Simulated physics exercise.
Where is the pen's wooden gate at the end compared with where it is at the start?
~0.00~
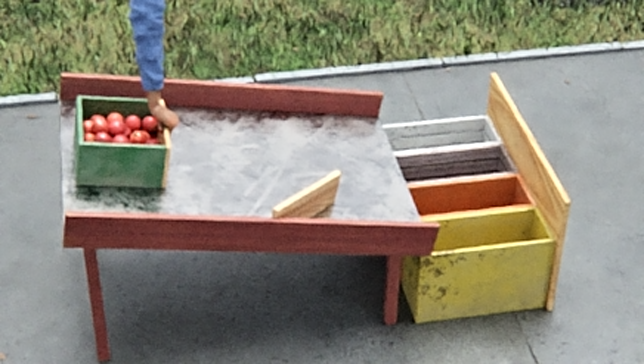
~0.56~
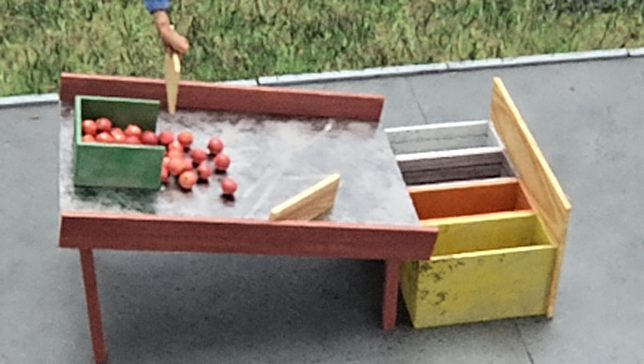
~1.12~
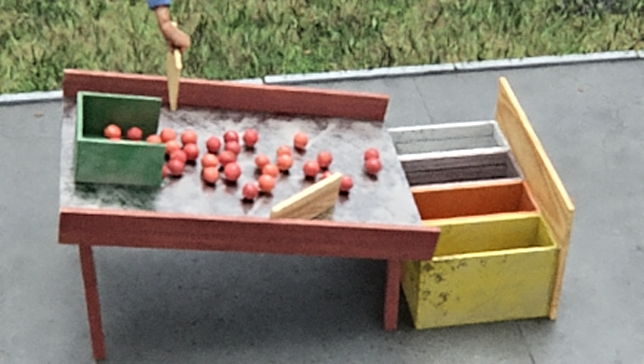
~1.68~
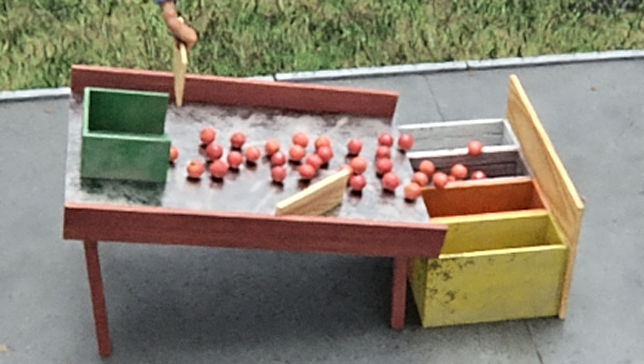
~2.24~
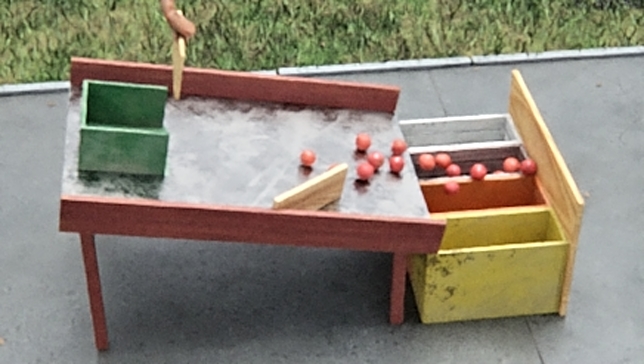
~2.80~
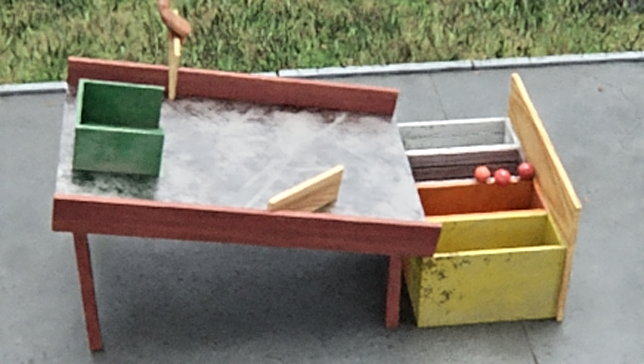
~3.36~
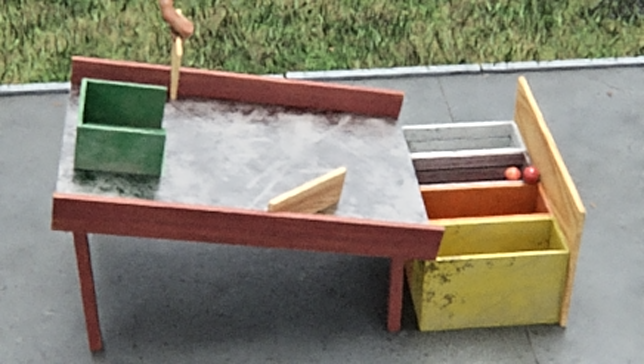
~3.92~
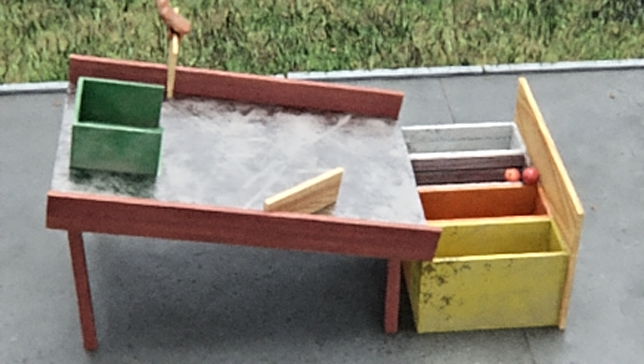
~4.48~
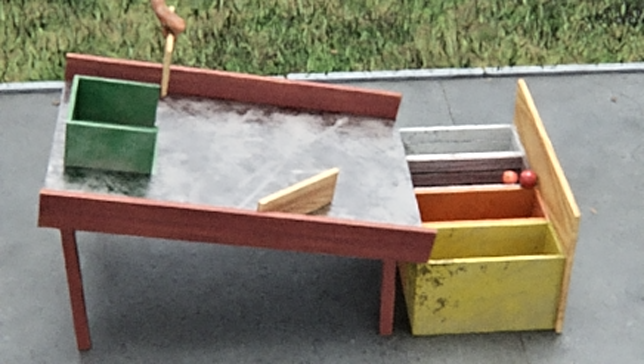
At the start the gate stands at the right end of the green pen, holding the tomatoes in. At the end it is held up by the hand at the far rail of the table, clear of the pen's opening.
